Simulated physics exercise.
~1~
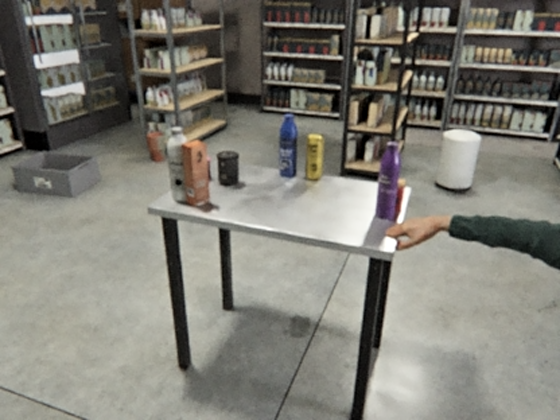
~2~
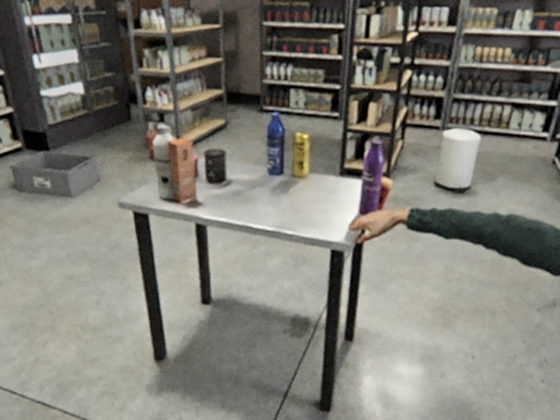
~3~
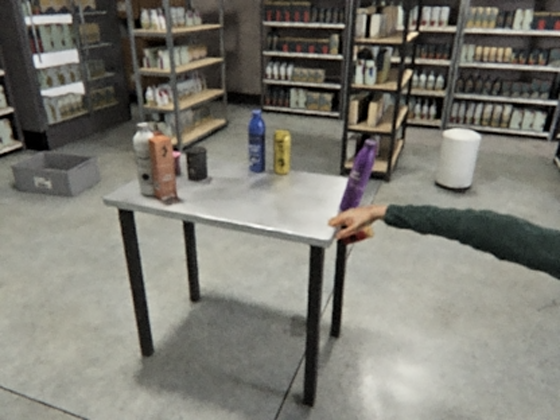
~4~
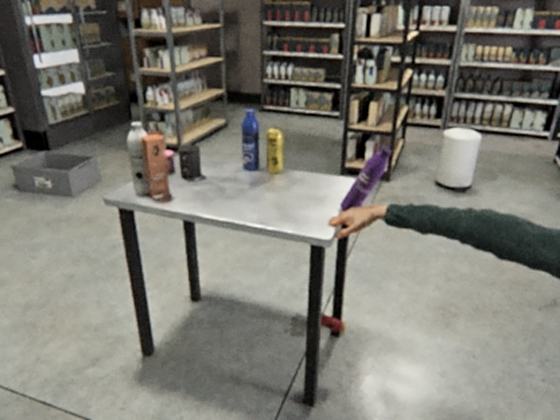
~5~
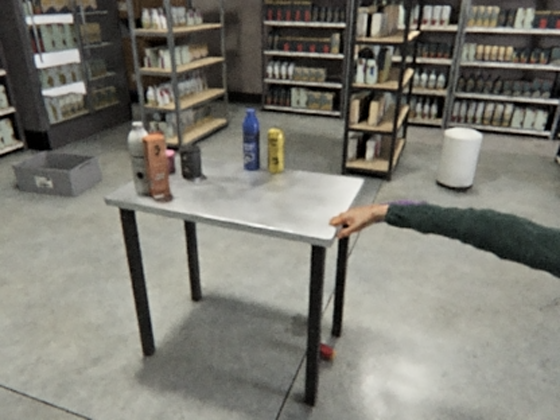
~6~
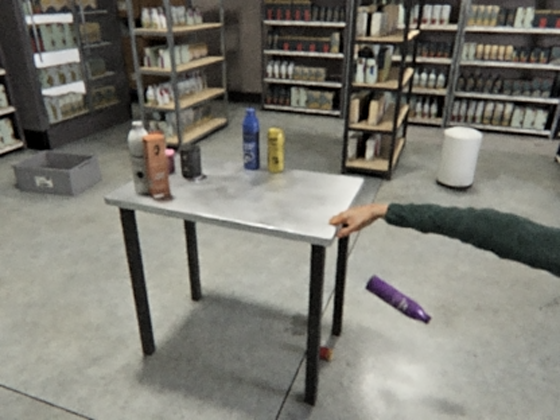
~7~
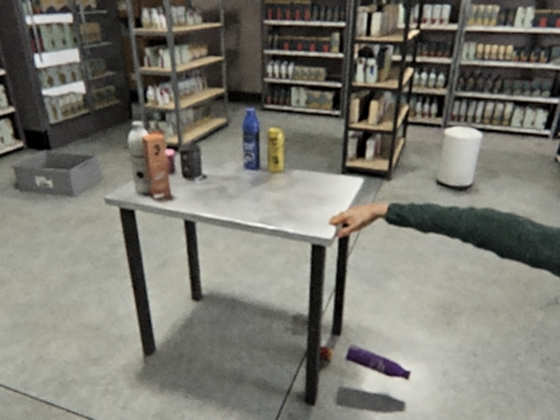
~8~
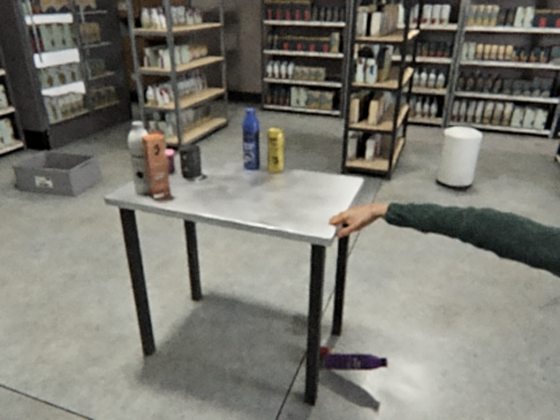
To begin with, several bottles, cans and a carton stand on a light-topped side table in a room lined with stocked shelves, while a hand in a dark green sleeve holds the table's right edge. The hand drags the table to the left, and the purple bottle and a small red container near that edge begin to lean. The table stops, and the red container drops to the floor. The purple bottle tips over the right edge and falls after it. Both end up lying beneath and beside the table, while the other items remain standing on top.
